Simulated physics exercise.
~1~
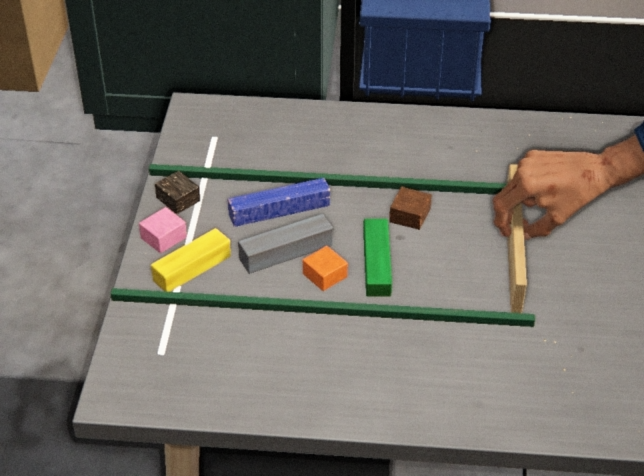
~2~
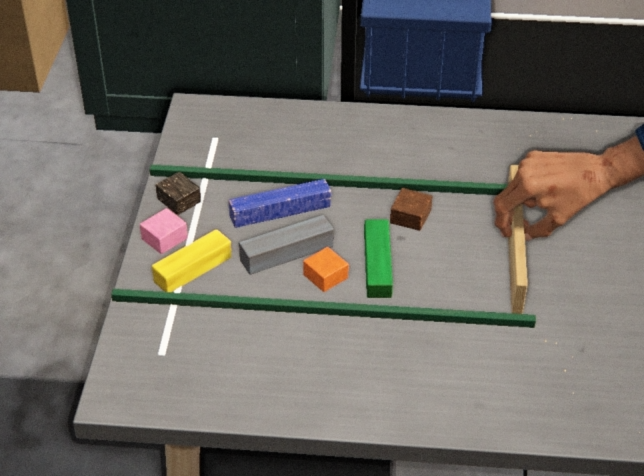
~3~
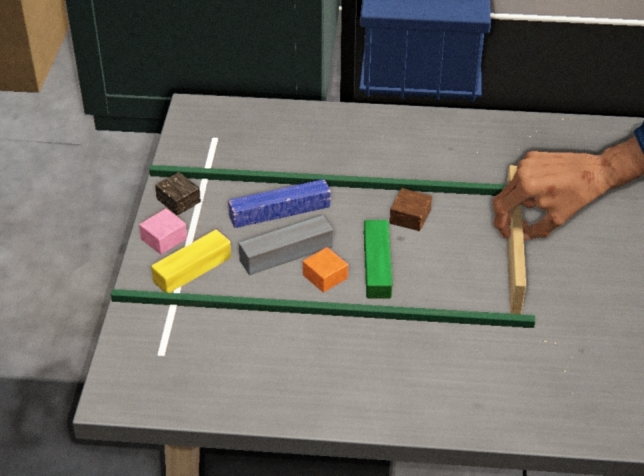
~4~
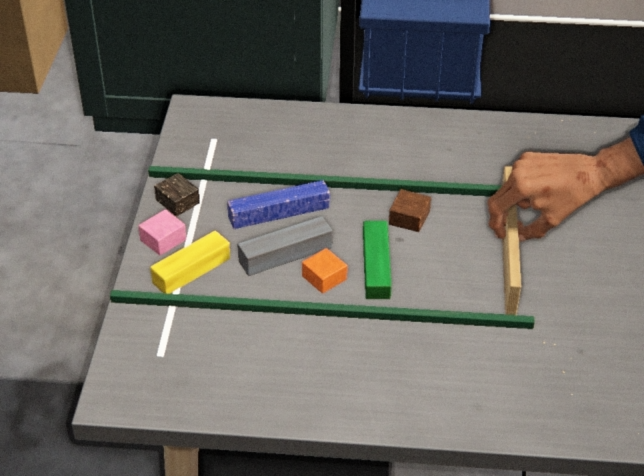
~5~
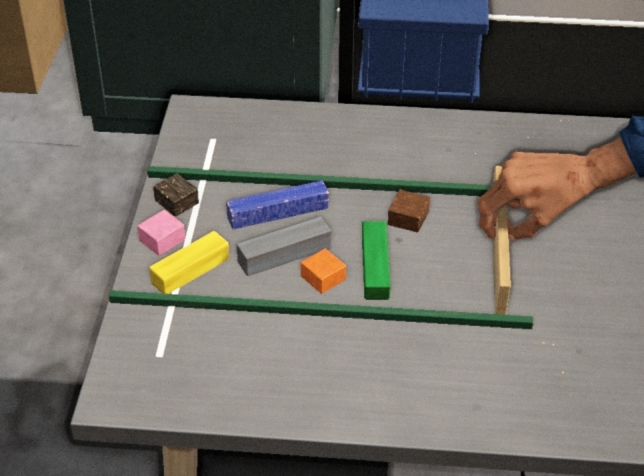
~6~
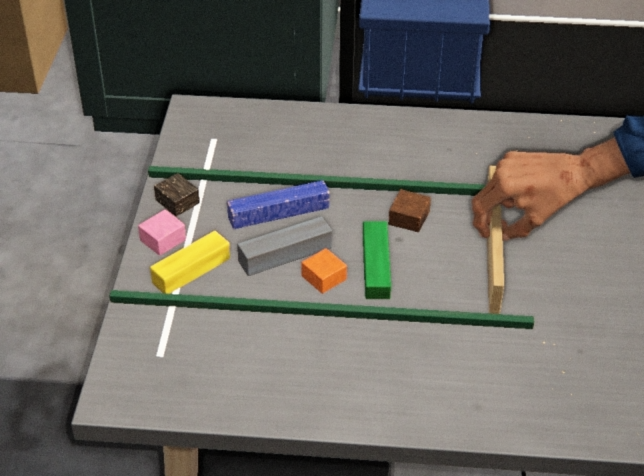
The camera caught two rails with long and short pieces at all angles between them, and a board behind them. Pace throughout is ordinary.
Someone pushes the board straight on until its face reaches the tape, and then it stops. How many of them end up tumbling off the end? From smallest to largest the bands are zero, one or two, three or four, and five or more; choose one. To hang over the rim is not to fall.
The right band is three or four.
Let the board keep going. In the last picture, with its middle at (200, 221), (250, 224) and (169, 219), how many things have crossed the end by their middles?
Place by place, 3, 0 and 6.
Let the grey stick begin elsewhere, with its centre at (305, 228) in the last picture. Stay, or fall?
In the end the grey stick hangs on.
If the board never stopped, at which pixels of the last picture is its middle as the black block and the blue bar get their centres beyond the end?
I'd put it close to (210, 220), and close to (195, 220) for the other one.
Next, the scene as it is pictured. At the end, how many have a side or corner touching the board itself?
The count comes out at 2.
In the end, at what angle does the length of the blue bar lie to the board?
Near 50 degrees.
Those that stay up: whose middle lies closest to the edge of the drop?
Foremost: The blue bar.
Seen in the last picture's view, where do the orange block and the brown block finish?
For the orange block it's (132, 273), and for the brown block it's (181, 202).
Soon after, none off yet; pink block at rest near (162, 232); black block at rest near (177, 195); yellow stick at rest near (191, 263).
After that, none off yet; pink block at rest near (155, 235); black block at rest near (177, 195); yellow stick displaced a little near (178, 257).
In the end, the number that fall off is three or four; gone, yellow stick, black block and pink block.
